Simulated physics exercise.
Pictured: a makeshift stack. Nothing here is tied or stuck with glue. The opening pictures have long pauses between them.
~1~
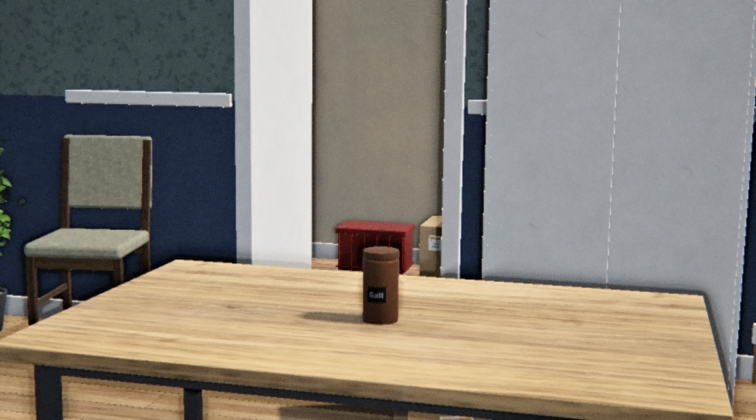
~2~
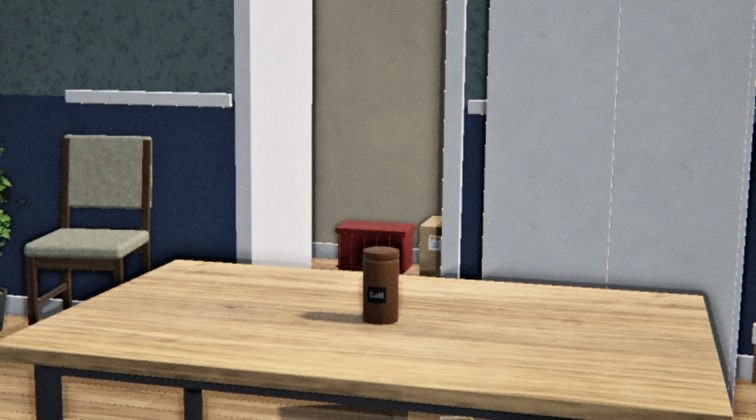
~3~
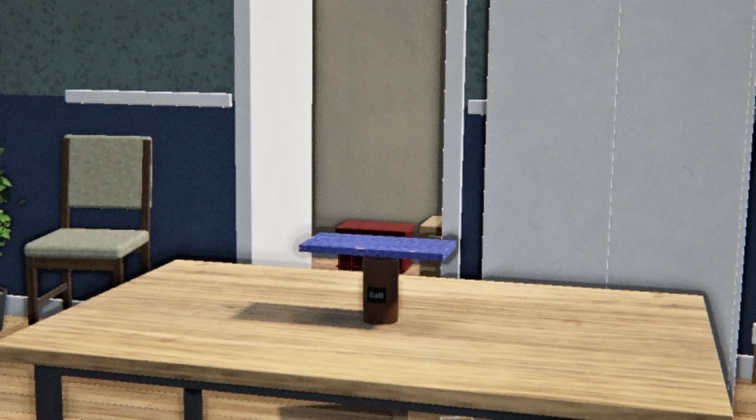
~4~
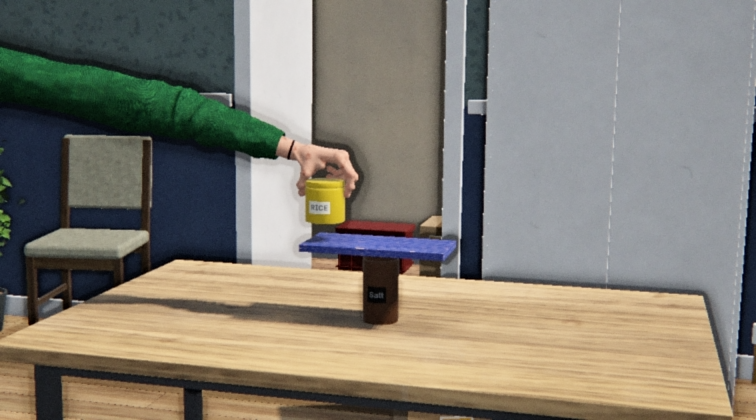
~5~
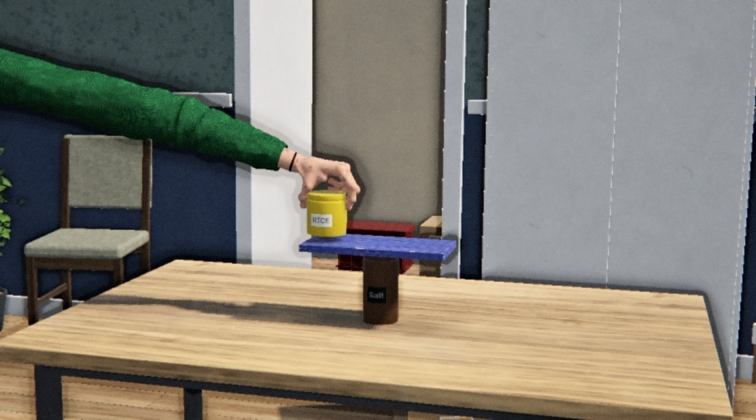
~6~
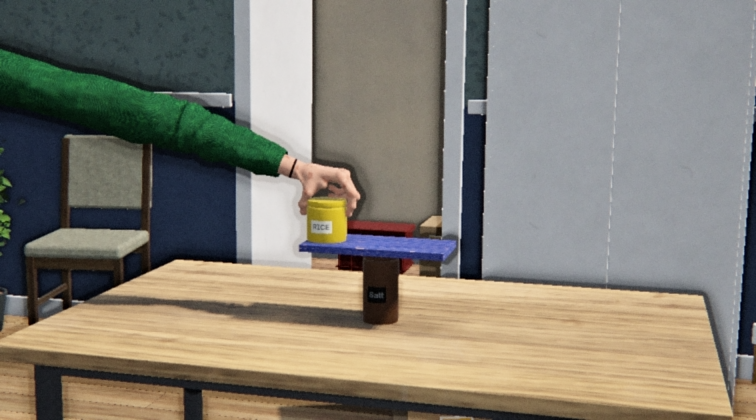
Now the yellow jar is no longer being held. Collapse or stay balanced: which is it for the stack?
The stack cannot bear the weight.
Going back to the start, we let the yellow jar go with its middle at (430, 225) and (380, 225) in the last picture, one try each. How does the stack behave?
In the first case it comes apart; in the second case it keeps its balance.
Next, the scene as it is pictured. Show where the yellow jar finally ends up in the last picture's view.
Close to pixel (241, 294).
Then, 0.40 s on from there, yellow jar now fallen; blue board turned 65° from how it was put.
Then, 0.90 s on from there, blue board turned 74° from how it was put.
In the end, fallen, blue board and yellow jar; brown jar unmoved. At the end, from the last picture's camera, yellow jar near (241, 294). The stack loses its balance.
